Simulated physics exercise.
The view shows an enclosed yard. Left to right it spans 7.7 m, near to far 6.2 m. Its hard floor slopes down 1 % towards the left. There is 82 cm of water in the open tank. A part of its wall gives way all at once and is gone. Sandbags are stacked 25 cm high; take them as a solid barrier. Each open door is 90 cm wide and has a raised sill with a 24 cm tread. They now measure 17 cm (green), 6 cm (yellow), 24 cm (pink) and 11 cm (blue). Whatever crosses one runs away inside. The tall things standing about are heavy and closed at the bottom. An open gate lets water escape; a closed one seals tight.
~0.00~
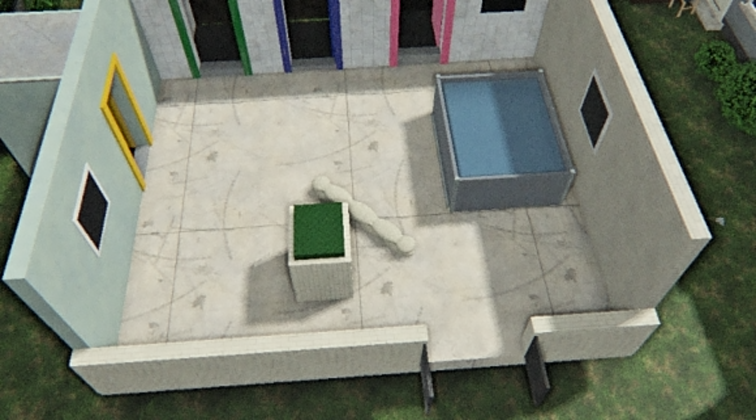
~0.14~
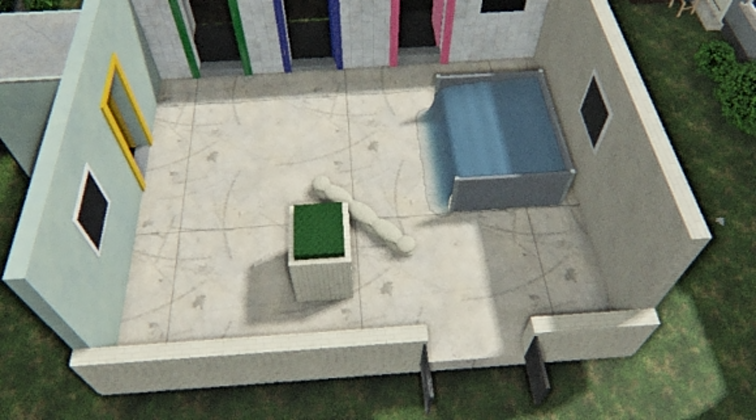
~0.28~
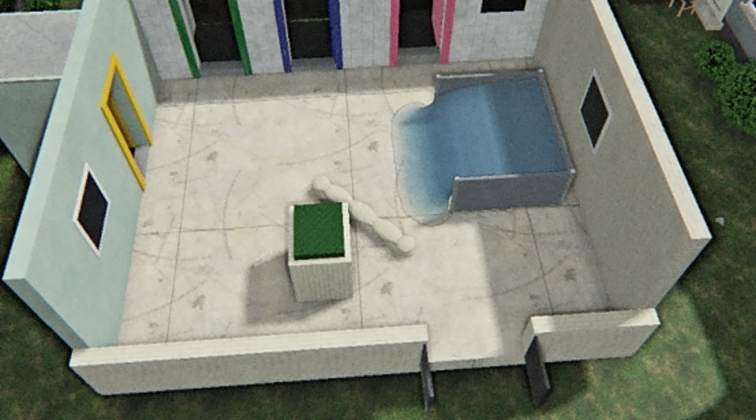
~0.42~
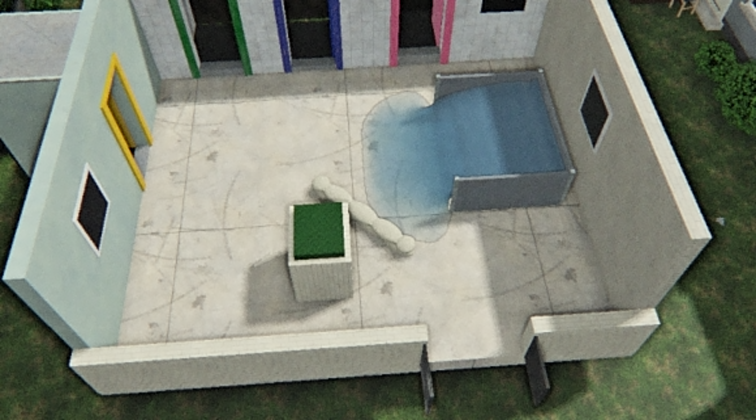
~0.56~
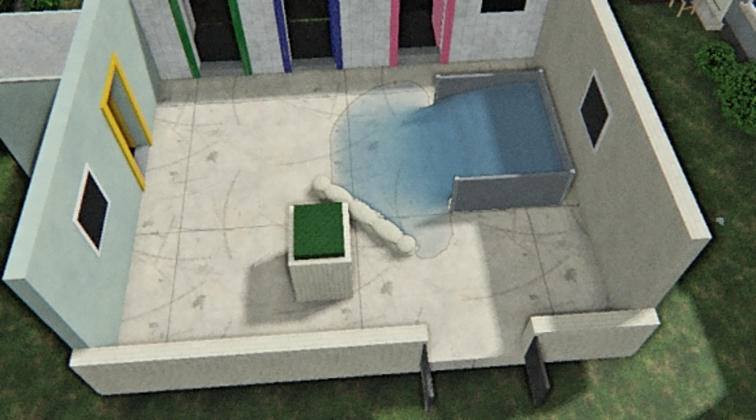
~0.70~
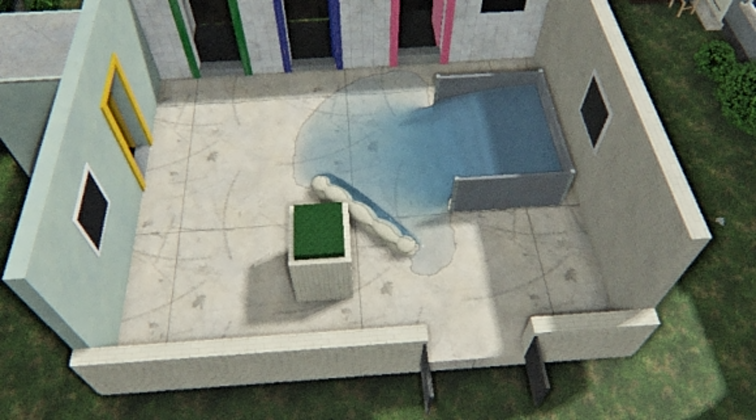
The clip shows an open tank of water in a walled yard losing its left side, and water pouring out leftward across the pale floor, spreading along a row of sandbags and around its right end near a grass-topped block.
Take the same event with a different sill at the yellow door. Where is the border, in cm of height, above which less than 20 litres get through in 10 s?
Some 29 cm above the ground.
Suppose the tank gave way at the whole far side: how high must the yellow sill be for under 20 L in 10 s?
About 16 cm.
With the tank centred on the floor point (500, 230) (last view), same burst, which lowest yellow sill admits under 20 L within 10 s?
Then roughly 20 cm.
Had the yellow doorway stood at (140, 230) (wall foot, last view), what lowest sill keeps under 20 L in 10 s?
About 12.0 cm.
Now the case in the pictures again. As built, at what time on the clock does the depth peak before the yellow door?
At about 3.2 s.
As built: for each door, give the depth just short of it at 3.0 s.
Depths in cm: Green 31, yellow 24, pink 1, blue 11.
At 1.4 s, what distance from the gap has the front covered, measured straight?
About 5.6 m.
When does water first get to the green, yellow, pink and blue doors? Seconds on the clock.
Green 1.6 s, yellow 1.3 s, pink 1.2 s, blue 1.0 s.
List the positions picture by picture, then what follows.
In the first frame, the open tank at (501, 125) is whole and still, 82 cm deep; the yellow door at (130, 129) is dry.
In the second frame, water pours out at (446, 146) and has run 0.4 m, to (428, 179); about 10 cm deep outside, 82 cm at the back.
In the third frame, water pours out at (445, 149) and has run 0.8 m, to (403, 194); about 14 cm deep outside, 81 cm at the back.
In the fourth frame, water pours out at (445, 150) and has run 1.4 m, to (373, 205); about 13 cm deep outside, 72 cm at the back.
In the fifth frame, the gap is at (445, 151), the front 2.0 m out at (338, 190); the back of the open tank holds 69 cm.
In the sixth frame, the gap is at (445, 151), the front 2.6 m out at (301, 180); the back of the open tank holds 67 cm; the yellow door at (130, 129), 5.5 m from the gap, is still 2.8 m from the nearest water.
After 1.4 s water covers 45 % of the floor, deepest (44 cm) near (356, 198); 10 cm at the yellow door, 0 litres in over its 6 cm sill.
After 3.0 s water covers 65 % of the floor, deepest (46 cm) near (197, 79); 24 cm at the yellow door, 225 litres in over its 6 cm sill.
After 10.0 s water covers 95 % of the floor, deepest (16 cm) near (131, 266); 9 cm at the yellow door, 435 litres in over its 6 cm sill.
At the yellow door as built, the water arrived by 1.4 s and peaked near 27 cm at 3.2 s.
With a sill of 26.5 cm, 37 litres would have come in within the 10 s; with 35.5 cm, 2 litres. So under 20 litres takes about 29 cm.
